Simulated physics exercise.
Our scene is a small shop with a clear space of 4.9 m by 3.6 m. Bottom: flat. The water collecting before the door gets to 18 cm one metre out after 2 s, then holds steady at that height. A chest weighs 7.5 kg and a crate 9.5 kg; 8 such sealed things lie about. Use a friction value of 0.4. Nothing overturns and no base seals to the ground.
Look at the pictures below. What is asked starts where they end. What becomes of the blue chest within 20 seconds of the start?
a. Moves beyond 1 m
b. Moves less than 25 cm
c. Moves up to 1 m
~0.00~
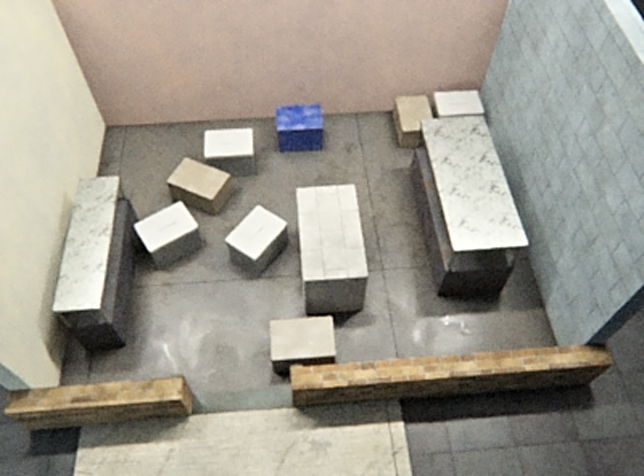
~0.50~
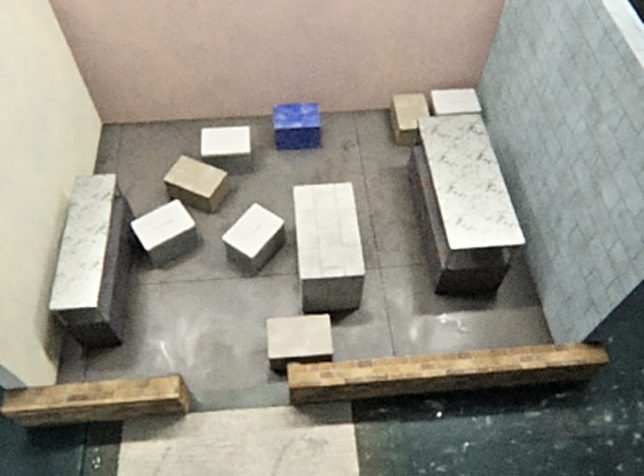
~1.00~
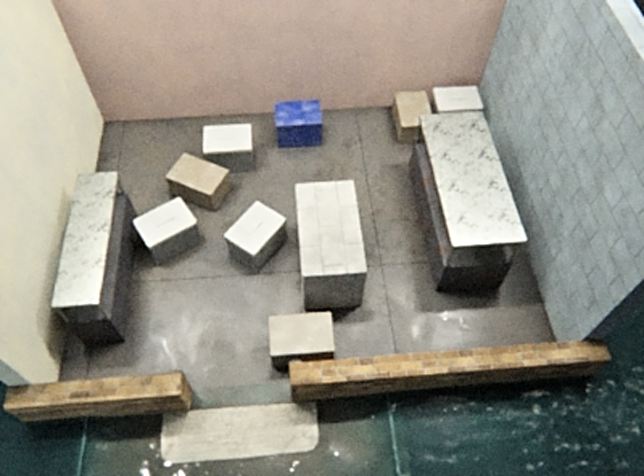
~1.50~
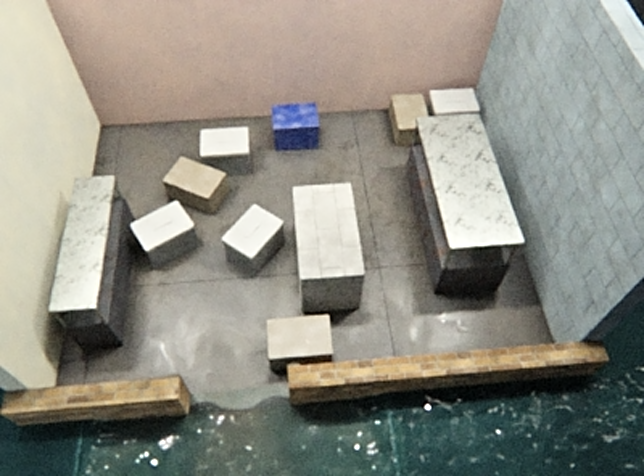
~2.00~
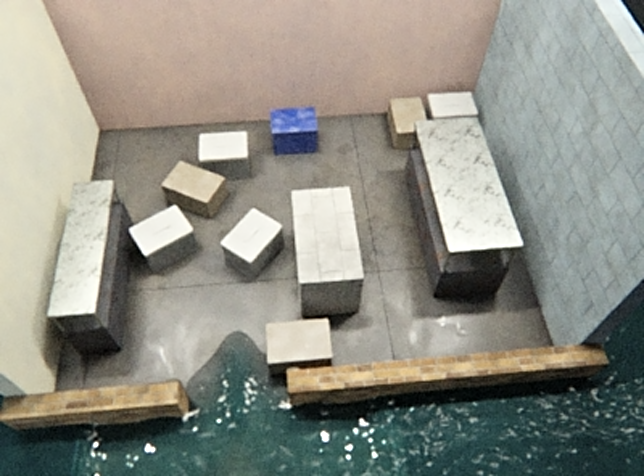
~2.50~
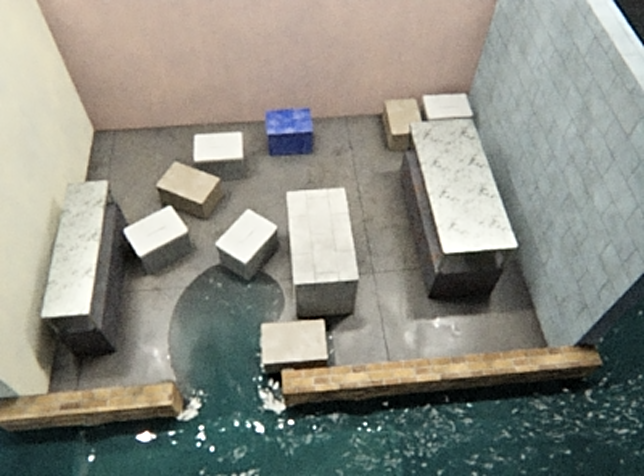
Option a: Moves beyond 1 m.
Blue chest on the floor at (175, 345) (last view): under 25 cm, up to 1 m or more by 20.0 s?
Looks like it is swept a long way.
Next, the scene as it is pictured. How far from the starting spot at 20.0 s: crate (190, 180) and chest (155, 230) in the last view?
First 100 cm, then 100 cm.
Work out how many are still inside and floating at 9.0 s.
I count 6.
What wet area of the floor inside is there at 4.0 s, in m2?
About 6.5 m2.
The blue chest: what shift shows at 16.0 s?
Shift by then: About 140 cm.
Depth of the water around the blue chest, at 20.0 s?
Roughly 10 cm at that moment.
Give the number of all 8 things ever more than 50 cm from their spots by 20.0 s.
That comes to 7.
After 4.0 s the blue chest is near (289, 121), 0.0 m from its start, aground; 0 afloat.
After 9.0 s the blue chest is near (389, 144), 1.3 m from its start, afloat; 6 afloat.
After 16.0 s the blue chest is near (385, 176), 1.4 m from its start, afloat; 8 afloat.
After 20.0 s the blue chest is near (382, 174), 1.4 m from its start, afloat; 8 afloat.
